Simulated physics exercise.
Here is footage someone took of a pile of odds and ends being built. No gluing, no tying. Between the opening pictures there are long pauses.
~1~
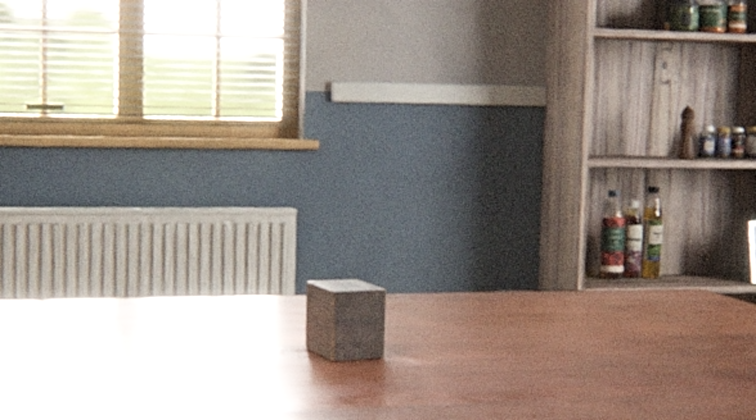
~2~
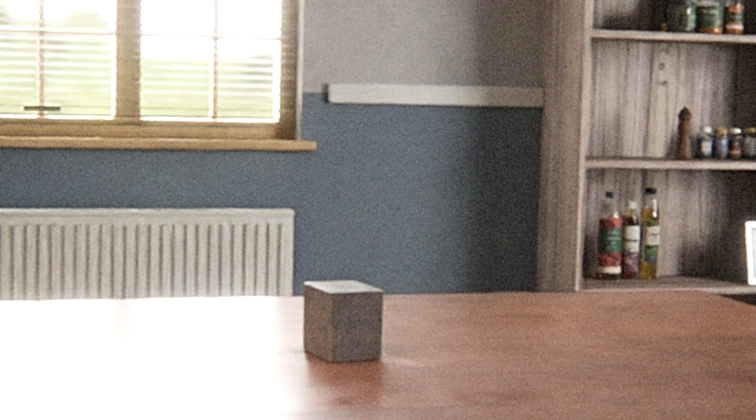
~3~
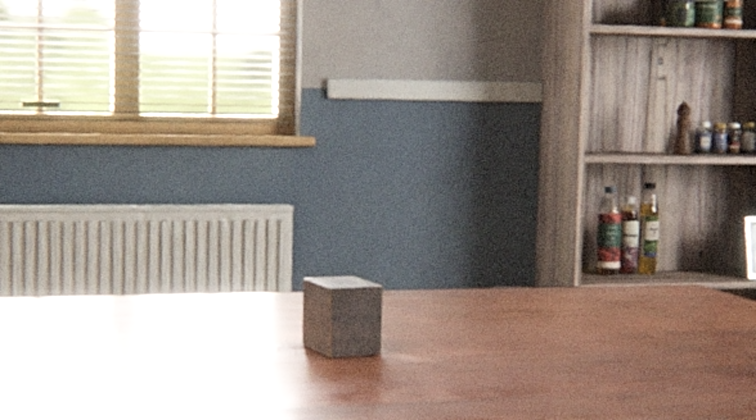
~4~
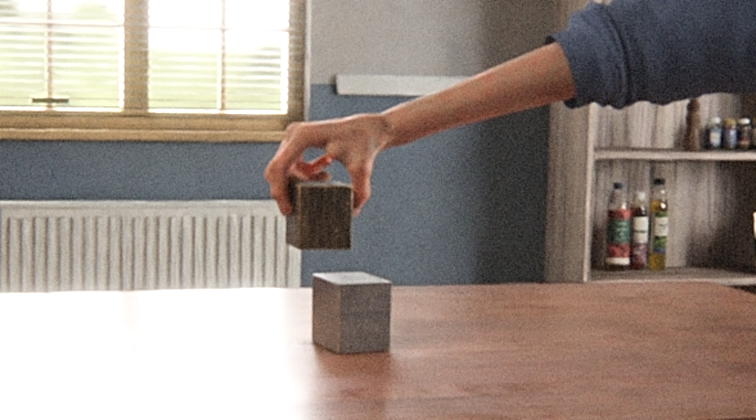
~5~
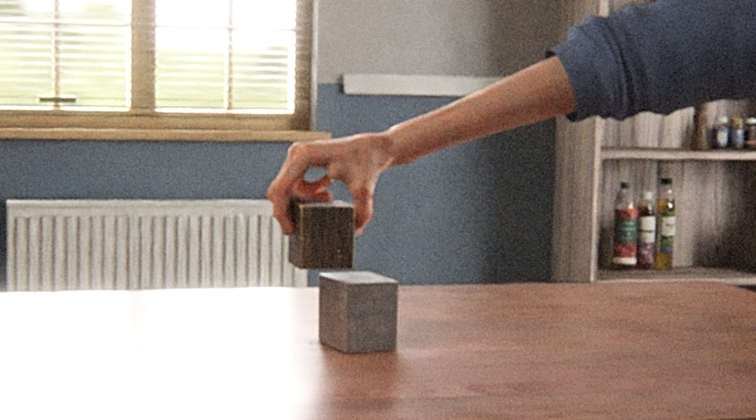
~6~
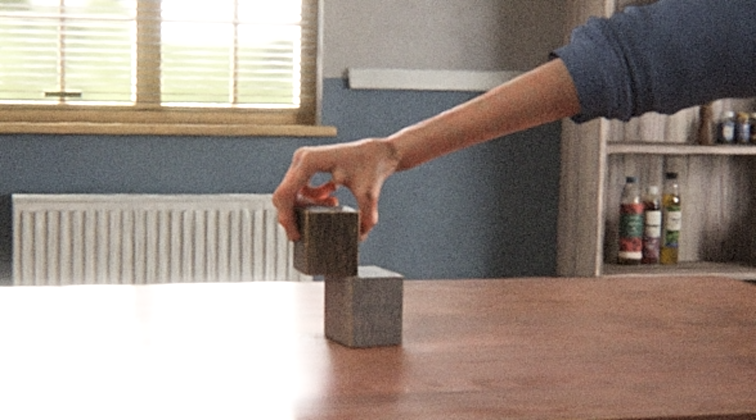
A hand lowering a dark block onto the left part of a grey block sitting on a wooden table near a window.
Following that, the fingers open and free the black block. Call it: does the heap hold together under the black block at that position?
It falls apart.
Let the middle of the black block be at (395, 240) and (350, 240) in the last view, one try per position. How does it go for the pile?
Try one: It topples; try two: It stands firm.
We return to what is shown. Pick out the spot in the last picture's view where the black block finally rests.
Somewhere around (279, 316) in the last picture.
Then, 0.30 s on from there, black block now fallen.
Then, 0.40 s on from there, things are still on the move.
Then, 1.50 s on from there, nothing new.
In the end, fallen, black block; grey block unmoved. At the end, from the last picture's camera, black block near (279, 316). The pile comes apart.
